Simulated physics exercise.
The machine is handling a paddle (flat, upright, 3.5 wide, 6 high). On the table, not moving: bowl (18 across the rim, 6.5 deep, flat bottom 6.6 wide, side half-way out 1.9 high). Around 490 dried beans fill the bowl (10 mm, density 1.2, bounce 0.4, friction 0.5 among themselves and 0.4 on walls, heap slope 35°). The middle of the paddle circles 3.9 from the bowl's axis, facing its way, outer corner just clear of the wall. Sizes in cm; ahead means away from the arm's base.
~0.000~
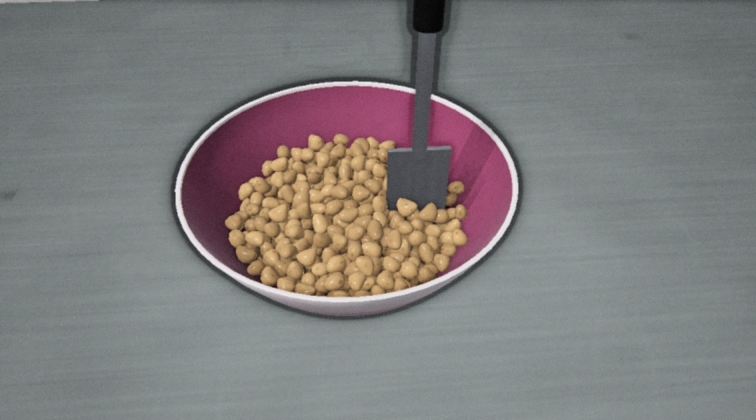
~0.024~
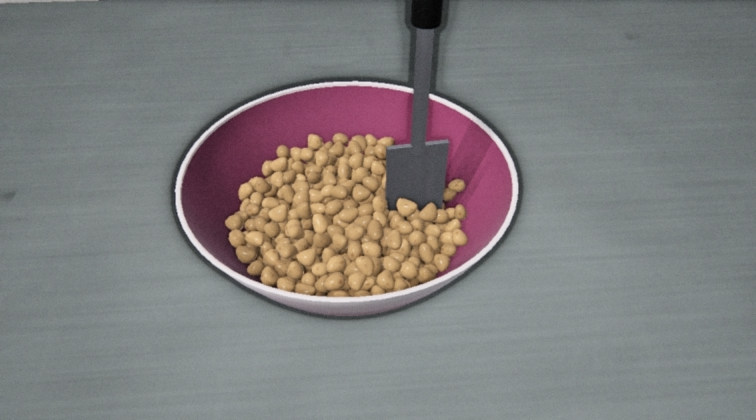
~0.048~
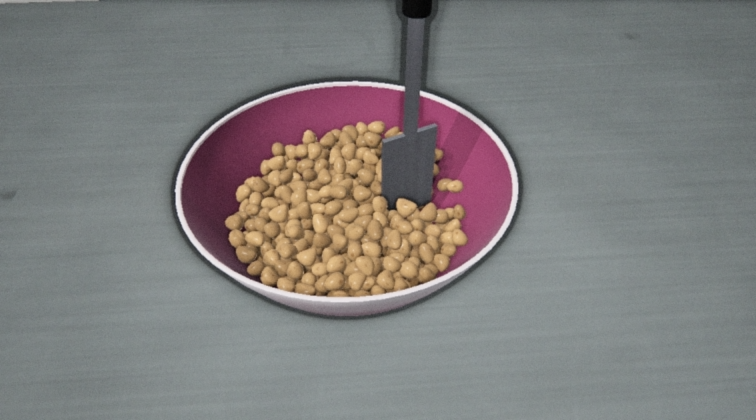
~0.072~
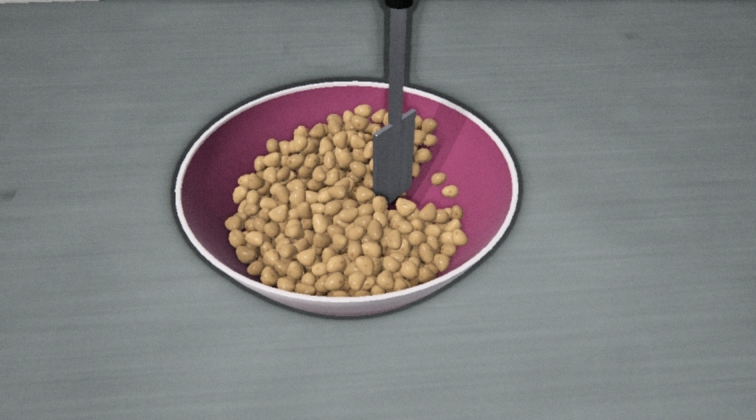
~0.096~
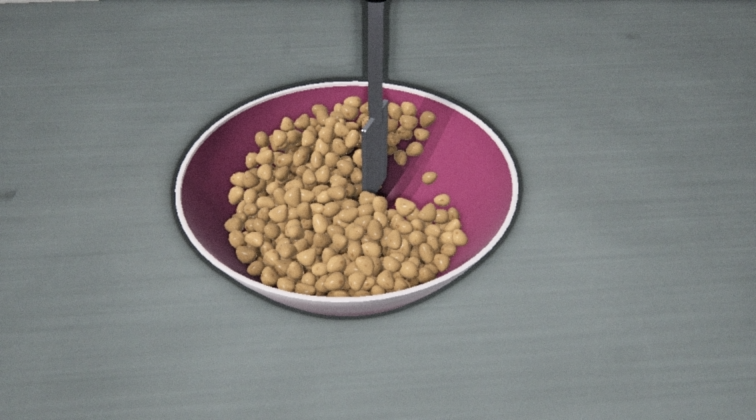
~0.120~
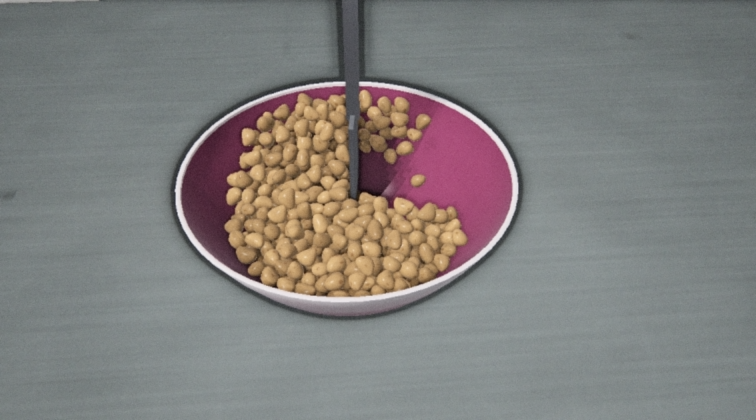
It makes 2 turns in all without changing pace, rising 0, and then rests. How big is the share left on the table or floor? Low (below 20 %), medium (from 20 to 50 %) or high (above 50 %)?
Answer: Medium; from 20 to 50 % of the dried beans finish on the table or floor.
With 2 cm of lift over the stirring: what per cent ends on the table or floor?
Some 15 per cent.
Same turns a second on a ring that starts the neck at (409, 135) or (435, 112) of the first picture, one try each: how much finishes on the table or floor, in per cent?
Some 20 and 35 per cent.
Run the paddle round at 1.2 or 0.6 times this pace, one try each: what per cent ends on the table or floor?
About 40 and 10 per cent.
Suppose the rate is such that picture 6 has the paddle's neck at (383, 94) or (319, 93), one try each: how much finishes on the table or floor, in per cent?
About 15 and 45 per cent.
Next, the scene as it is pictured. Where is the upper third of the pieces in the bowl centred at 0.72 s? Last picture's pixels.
Around (281, 246).
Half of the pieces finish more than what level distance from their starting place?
Roughly 10 cm.
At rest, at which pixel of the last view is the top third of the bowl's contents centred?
Around (403, 175).
After 0.42 s, 331° round, highest piece 9 above the table; 422 in the bowl, 49 on the table or floor, 19 in flight or on the tool.
After 0.72 s, 219° round, highest piece 8 above the table; 380 in the bowl, 101 on the table or floor, 9 in flight or on the tool.
After 1.07 s, 0° round, highest piece 7 above the table; 355 in the bowl, 134 on the table or floor, 1 in flight or on the tool.
After 1.77 s, 0° round, highest piece 7 above the table; 355 in the bowl, 135 on the table or floor.
In the end, 355 in the bowl, 135 on the table or floor. That is 28 % on the table or floor.
